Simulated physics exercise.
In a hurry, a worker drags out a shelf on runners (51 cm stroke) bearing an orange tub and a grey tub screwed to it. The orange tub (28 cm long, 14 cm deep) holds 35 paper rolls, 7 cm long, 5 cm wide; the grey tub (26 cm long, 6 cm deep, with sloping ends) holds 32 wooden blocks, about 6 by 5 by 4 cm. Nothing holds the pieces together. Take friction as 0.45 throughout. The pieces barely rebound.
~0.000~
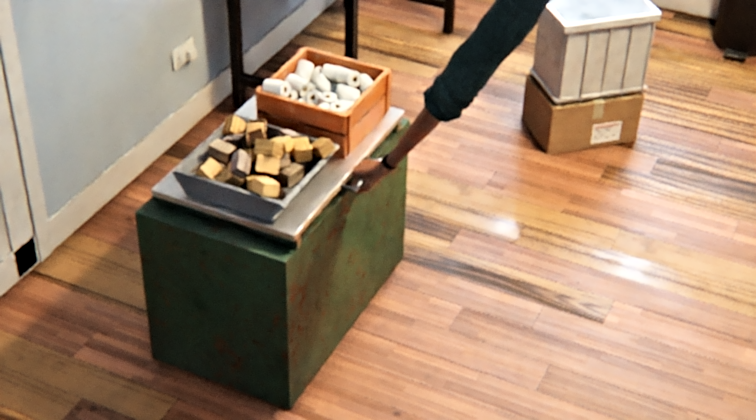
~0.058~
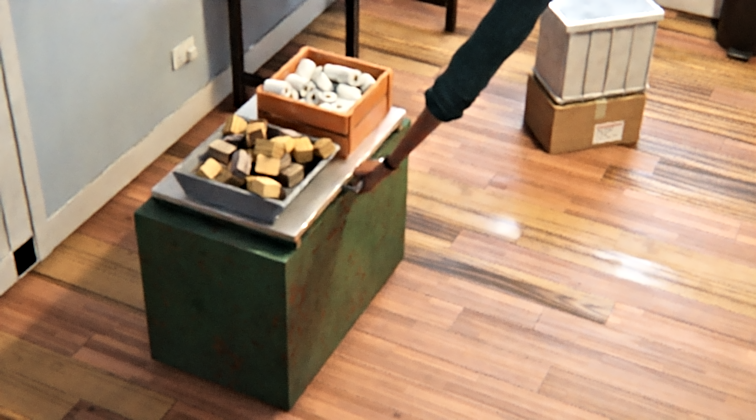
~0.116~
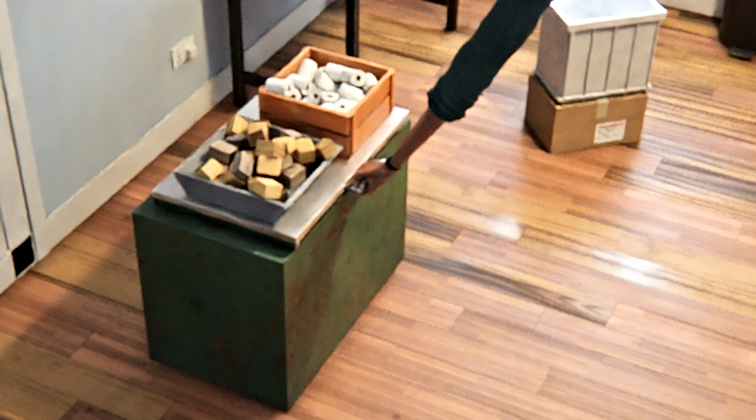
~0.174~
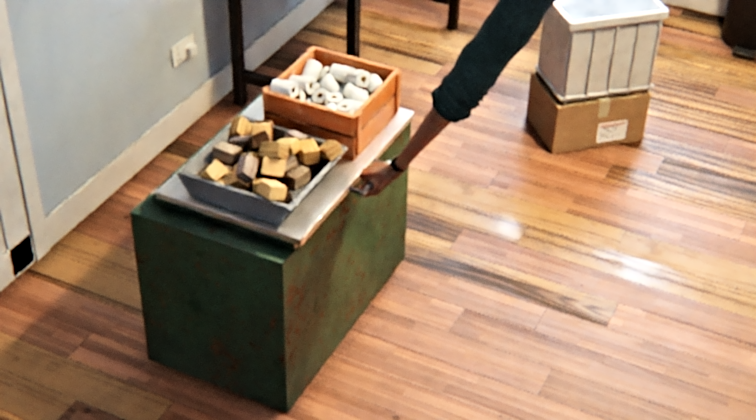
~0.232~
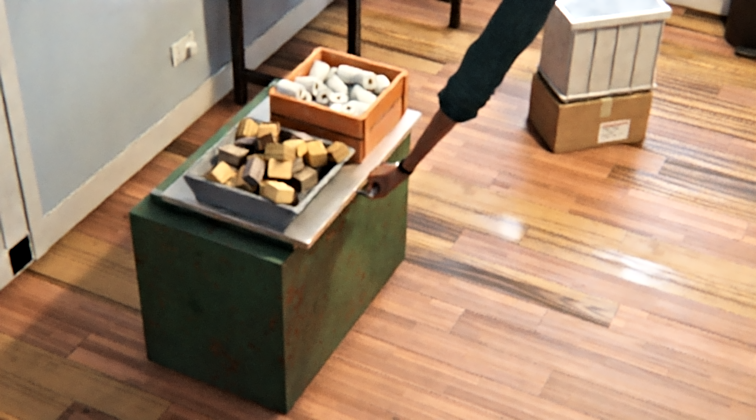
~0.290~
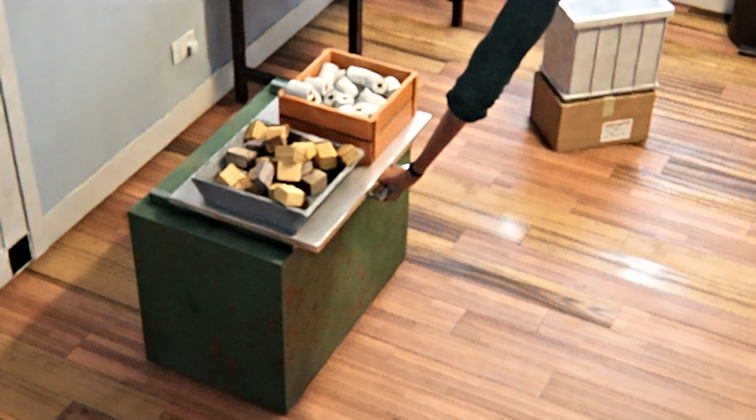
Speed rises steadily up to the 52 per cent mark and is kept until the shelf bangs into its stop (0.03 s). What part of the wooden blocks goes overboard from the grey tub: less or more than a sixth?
The grey tub loses under a sixth of its wooden blocks.
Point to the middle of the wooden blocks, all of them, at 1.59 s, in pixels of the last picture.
Near (429, 219).
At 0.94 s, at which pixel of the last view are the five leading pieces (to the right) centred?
Near (503, 176).
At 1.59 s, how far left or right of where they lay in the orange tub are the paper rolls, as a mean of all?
Some 0 cm rightwards.
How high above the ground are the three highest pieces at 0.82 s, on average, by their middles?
Roughly 80 cm.
After 0.74 s, the runners reach their end.
After 0.82 s, orange tub 35 in, 0 out and grey tub 32 in, 0 out.
After 0.94 s, orange tub 35 in, 0 out and grey tub 32 in, 0 out.
After 1.16 s, orange tub 33 in, 2 out and grey tub 31 in, 1 out.
When it is over (at 1.59 s), orange tub 34 in, 1 out and grey tub 31 in, 1 out. Asked share, 1 of 32, 3 per cent.
